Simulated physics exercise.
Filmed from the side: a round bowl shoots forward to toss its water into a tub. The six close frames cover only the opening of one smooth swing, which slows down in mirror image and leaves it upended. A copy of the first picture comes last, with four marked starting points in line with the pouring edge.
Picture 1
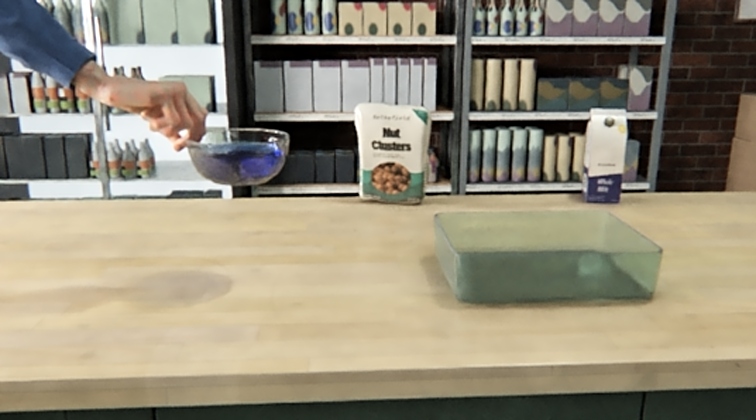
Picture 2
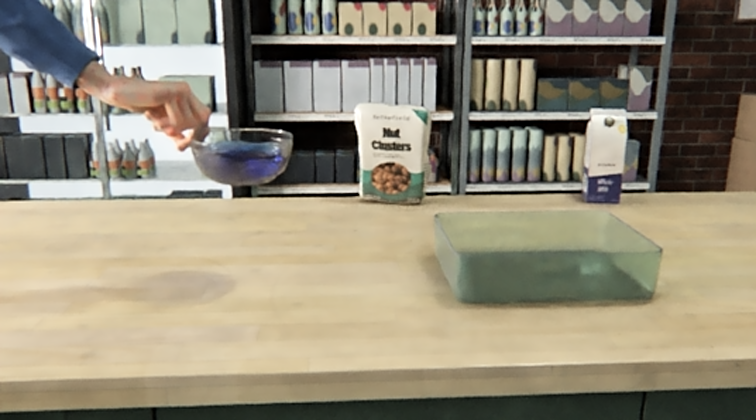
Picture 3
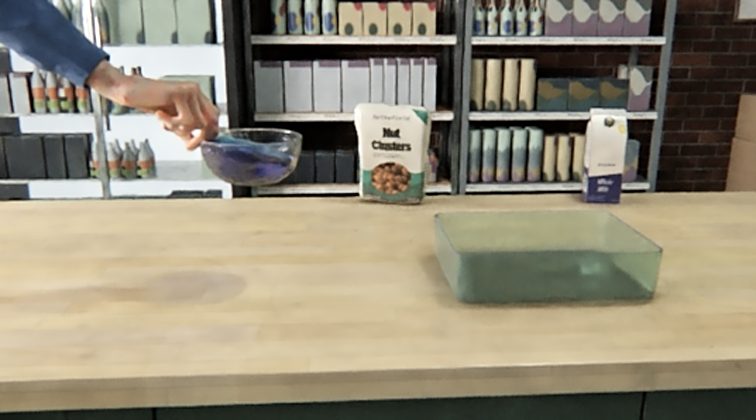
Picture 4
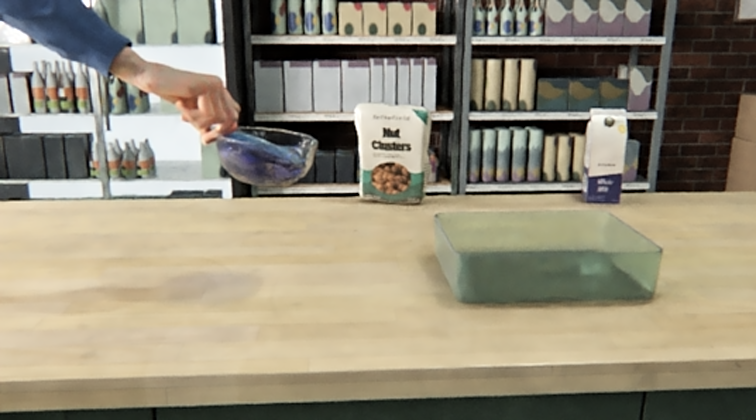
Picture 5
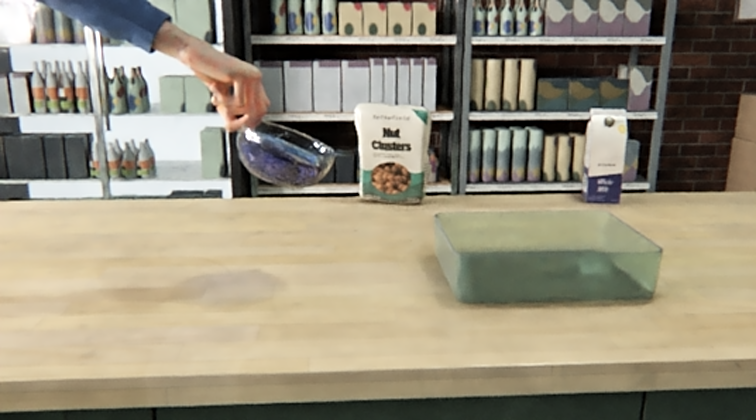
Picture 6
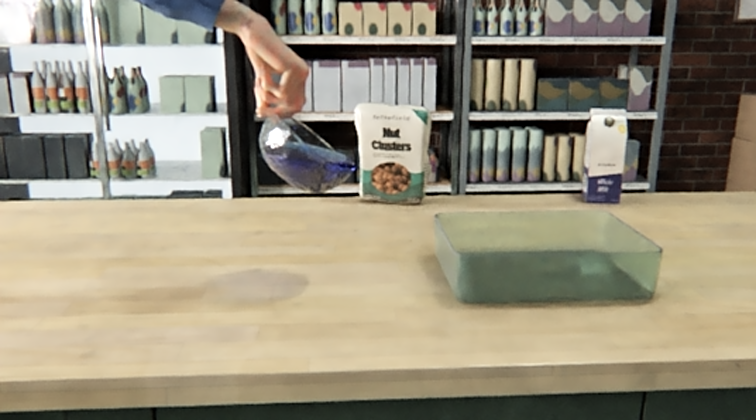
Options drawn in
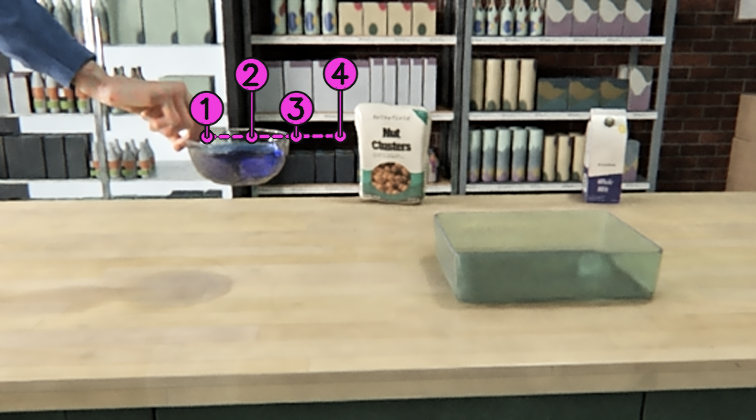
A hand held a clear round bowl of blue liquid above a wooden counter, moved it to the right, then tilted it steeply until the liquid reached over the rim.
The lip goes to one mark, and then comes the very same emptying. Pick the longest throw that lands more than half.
Use dot 4.
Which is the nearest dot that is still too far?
It is 3.
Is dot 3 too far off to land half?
Yes, it does.
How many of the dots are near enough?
One of the four.
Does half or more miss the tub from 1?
Yes.
On the marked copy, 1 at (206, 136); 2 at (251, 136); 3 at (296, 136); 4 at (340, 135).
Choosing 1, about 0 % lands in the tub, 100 % falls short.
Choosing 2, about 0 % lands in the tub, 100 % falls short.
Choosing 3, about 15 % lands in the tub, 82 % falls short and 3 % goes beside or beyond.
Choosing 4, about 75 % lands in the tub, 15 % falls short and 10 % goes beside or beyond.
